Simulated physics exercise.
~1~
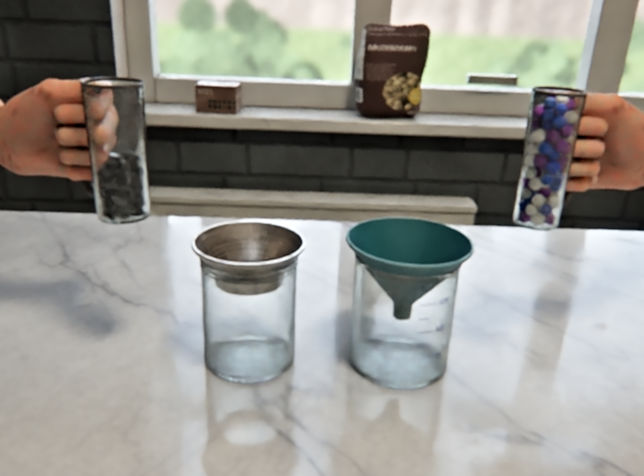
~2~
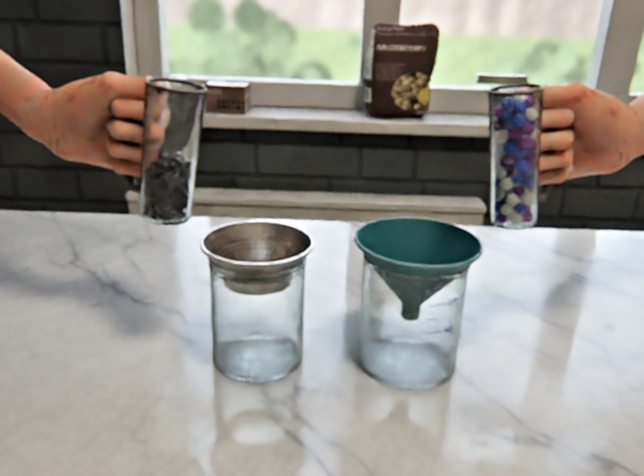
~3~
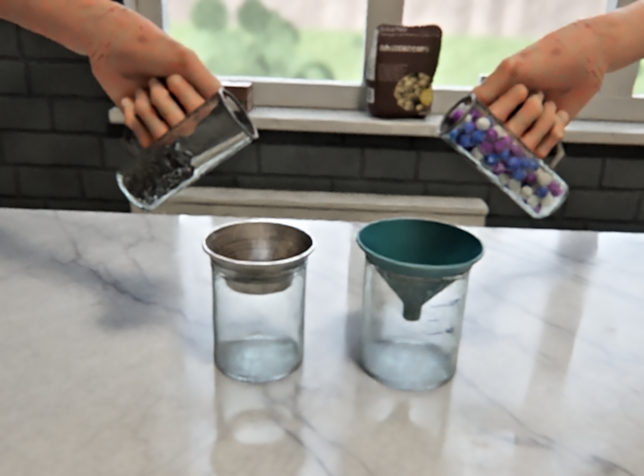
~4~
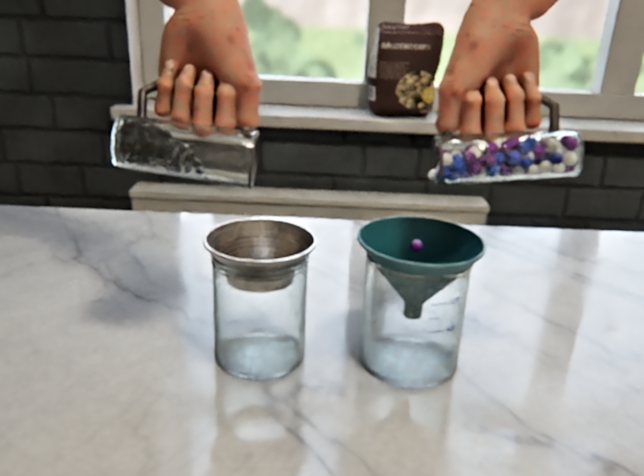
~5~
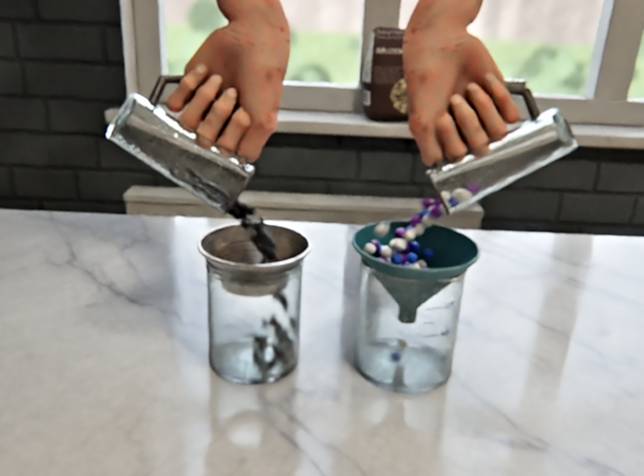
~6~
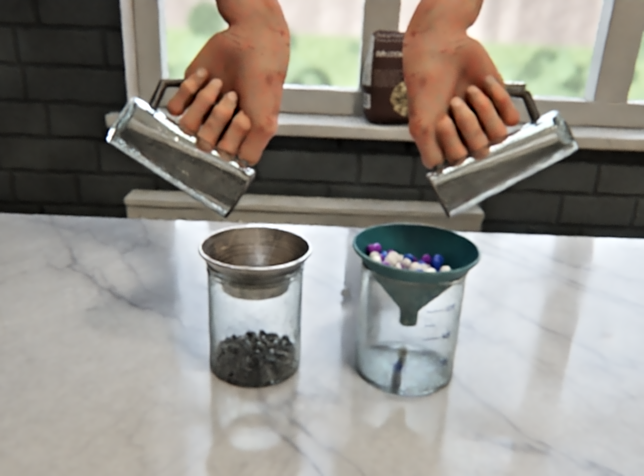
At the start, two hands hold a glass cup of small dark pieces on the left and one of purple, blue and white beads on the right, beyond two funnels in clear jars on a marble counter. The hands move inward and tip the cups until they lie sideways, and a purple bead drops into the teal funnel. Tilted further, both cups pour out their contents. The dark pieces run through the metal funnel and settle in the left jar. Nearly all the beads stay jammed in the teal funnel, while both cups end up empty.
